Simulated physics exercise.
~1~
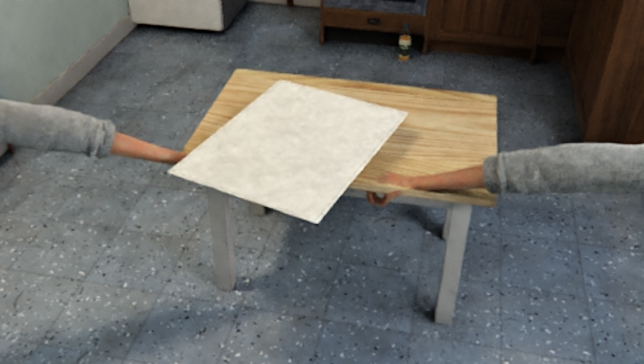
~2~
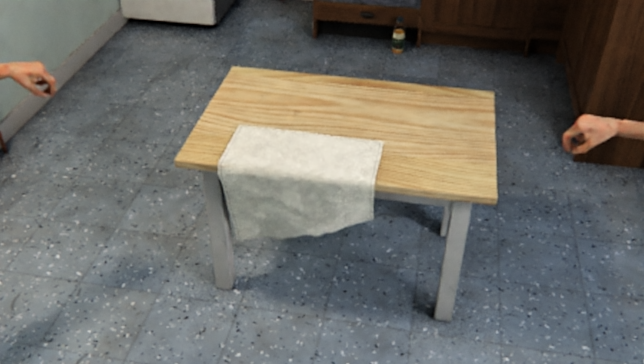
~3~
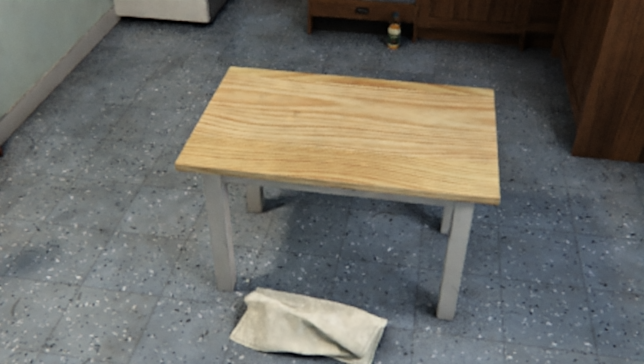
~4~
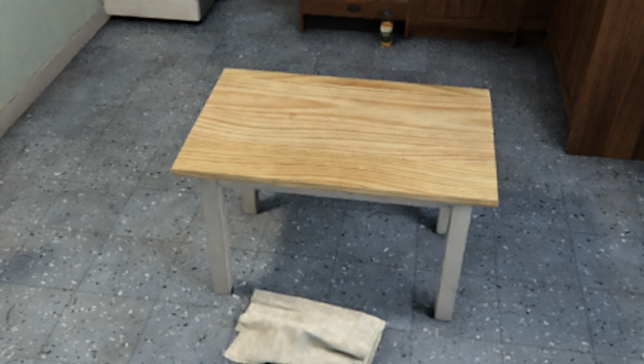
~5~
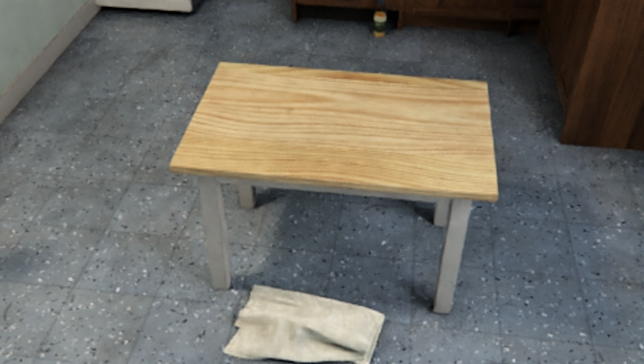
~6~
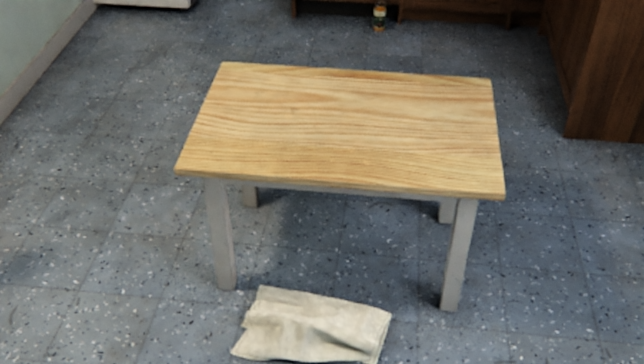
Pale hand towel released by two hands over a wooden kitchen table, sliding off the front edge and lying crumpled on the floor.
